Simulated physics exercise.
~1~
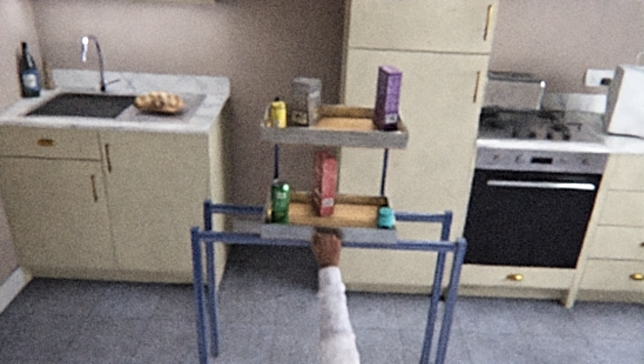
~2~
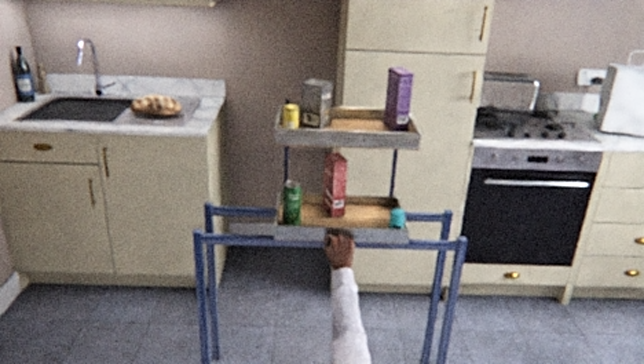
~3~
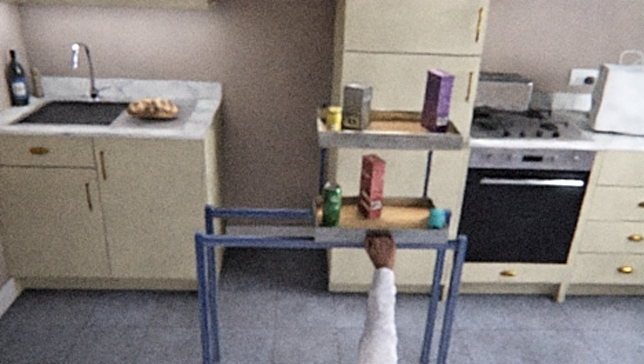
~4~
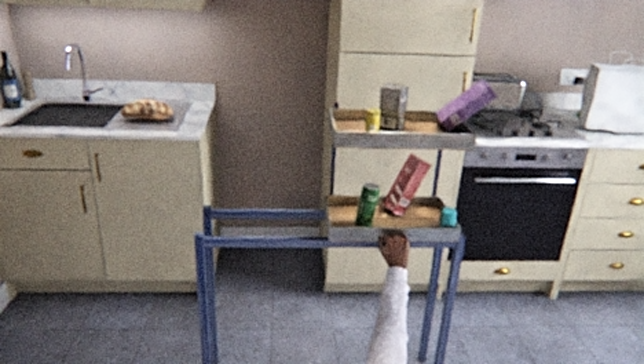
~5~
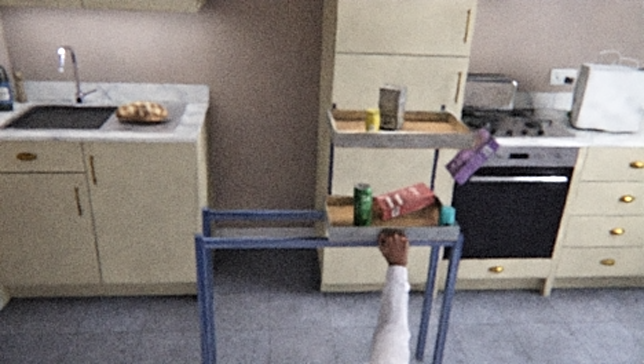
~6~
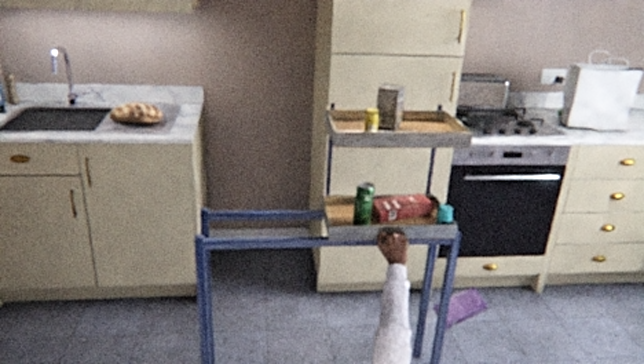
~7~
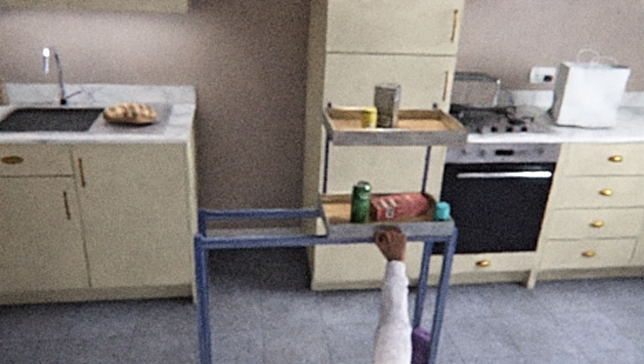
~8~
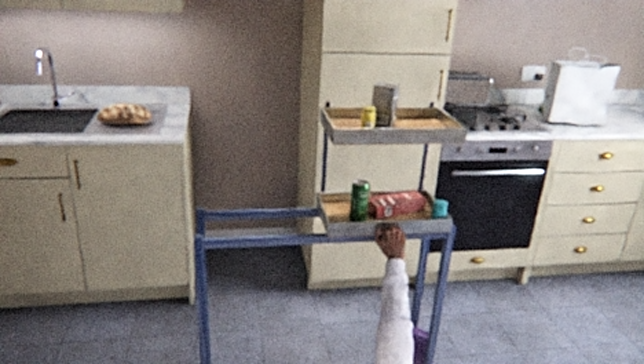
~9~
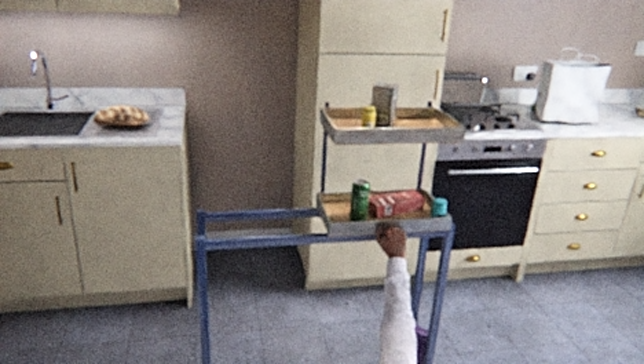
At first, a two-level tray holding cartons, a green can and small yellow and turquoise containers stands midway along a blue frame in a kitchen, with a hand at its front edge. The tray slides right with the hand, gathering speed while everything stays upright. It stops abruptly at the right end, and the purple packet above and the red carton below tip to the right. The packet tumbles over the edge and drops to the floor, while the red carton falls onto its side. Finally, the packet rests below, partly hidden behind the arm, and the other items remain standing.
